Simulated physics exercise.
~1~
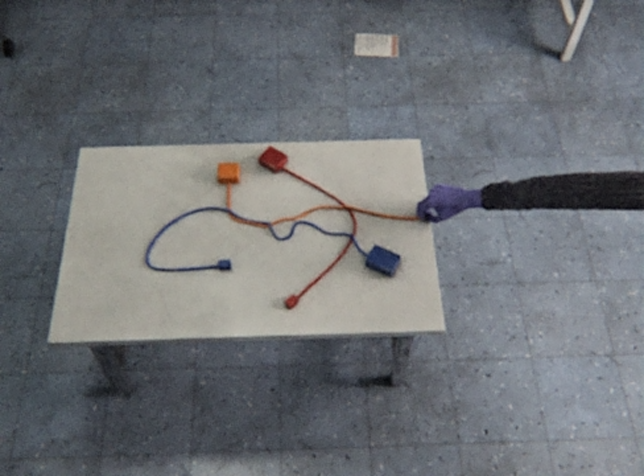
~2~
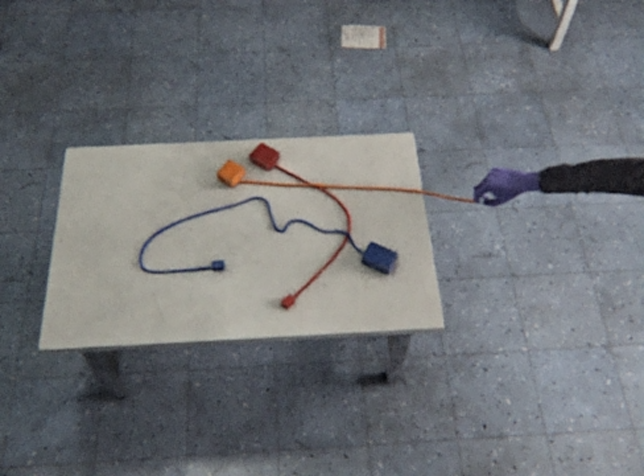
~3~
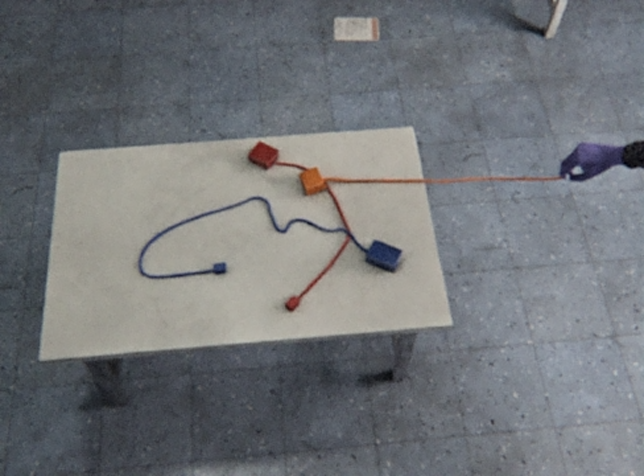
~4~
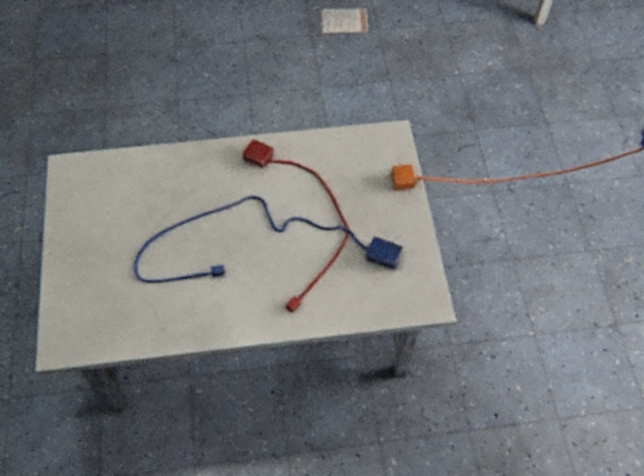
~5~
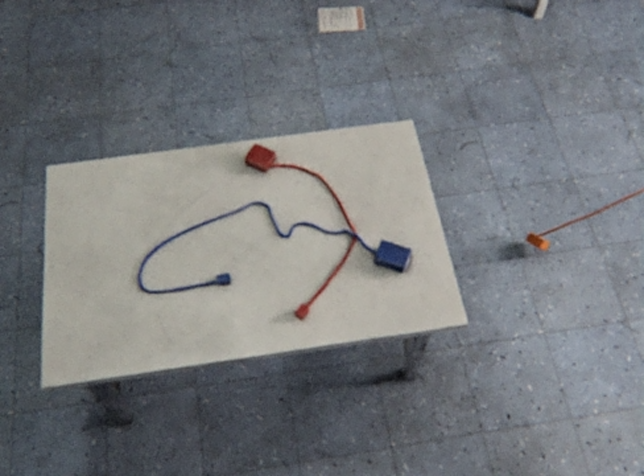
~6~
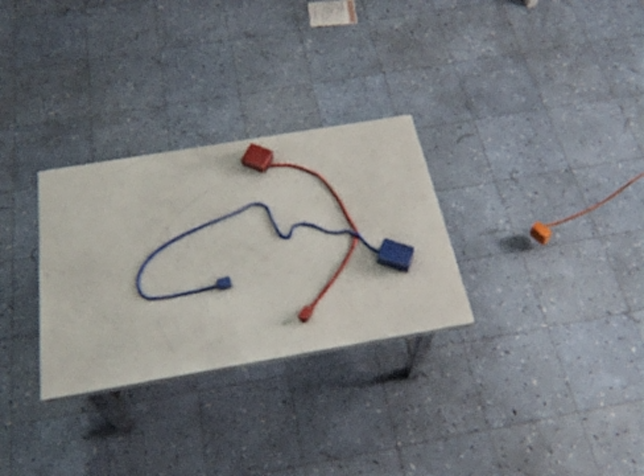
An orange lead with a block charger lies across a red lead and a blue one on a pale table, seen from above on a grey tiled floor. A purple-gloved hand in a dark sleeve holds its far end at the right edge and draws it rightwards. The orange lead straightens and slides clear of the others, its charger trailing across the tabletop past the red lead. The charger reaches the right edge, goes over it and turns, ending beyond the table on the taut lead. The red and blue leads and their chargers stay practically where they were.
